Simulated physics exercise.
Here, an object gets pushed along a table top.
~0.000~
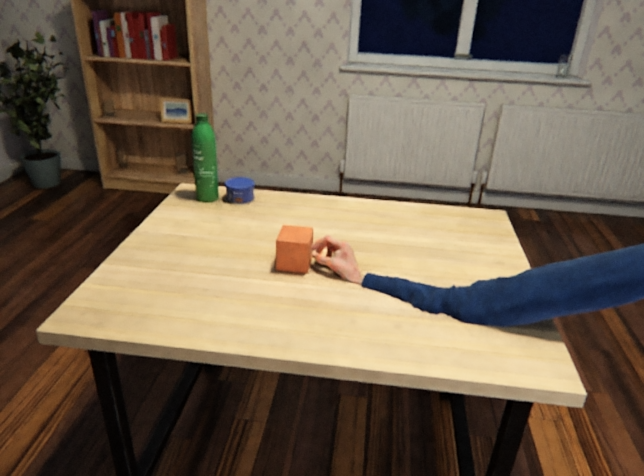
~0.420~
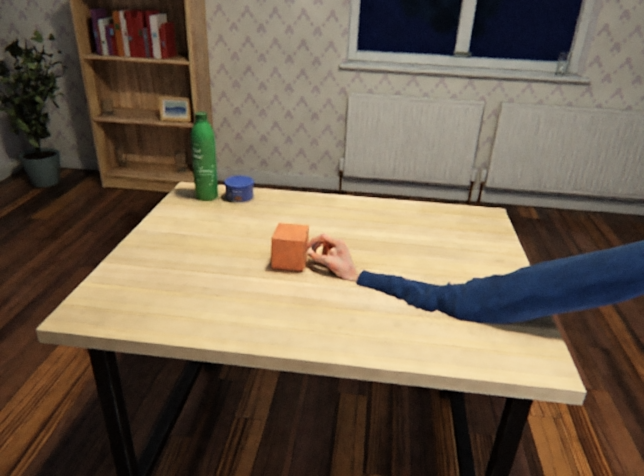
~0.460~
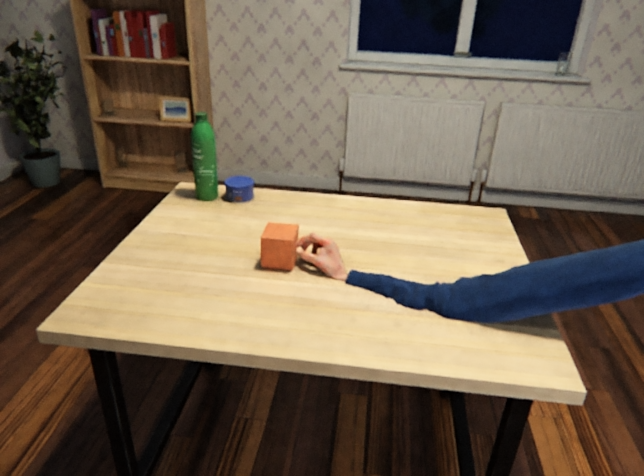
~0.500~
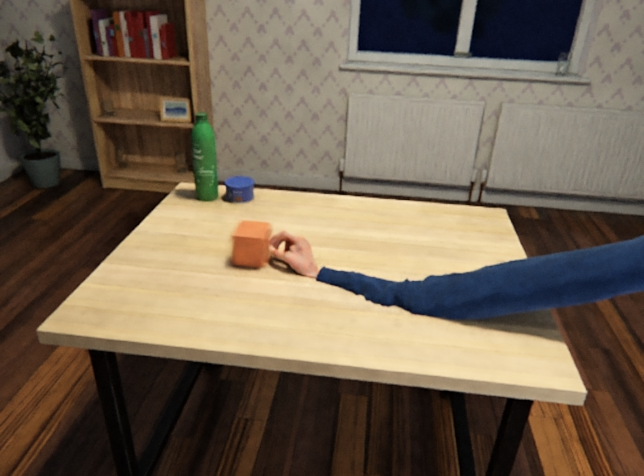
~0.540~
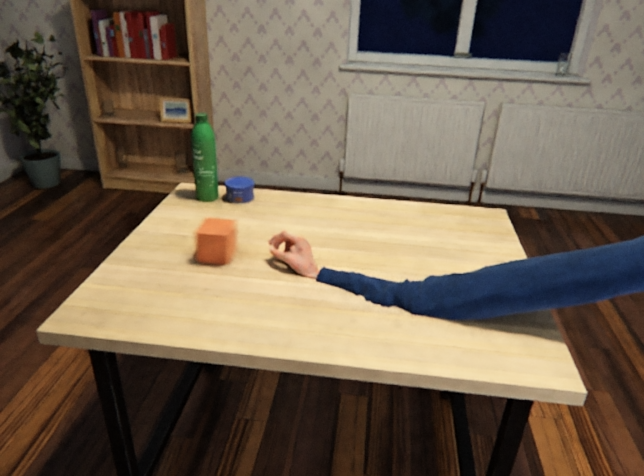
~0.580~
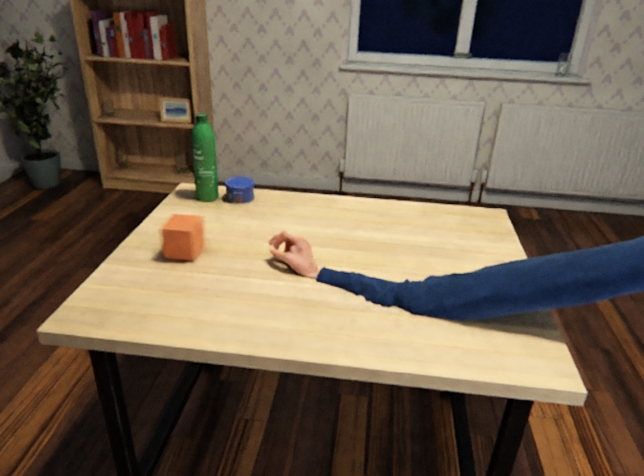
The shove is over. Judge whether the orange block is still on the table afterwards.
It is no longer on the table.
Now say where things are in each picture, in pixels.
Under the hand; orange block (295, 249), in the first picture.
Under the hand; orange block (291, 247), in the second picture.
Under the hand; orange block (280, 246), in the third picture.
Orange block (252, 244), in the fourth picture.
Orange block (217, 241) slid about its own width, in the fifth picture.
Orange block (184, 237) slid well along, in the sixth picture.
After 0.88 s, orange block now off the table.
After 1.08 s, things are still on the move.
By the end (1.3 s), off the table, orange block.
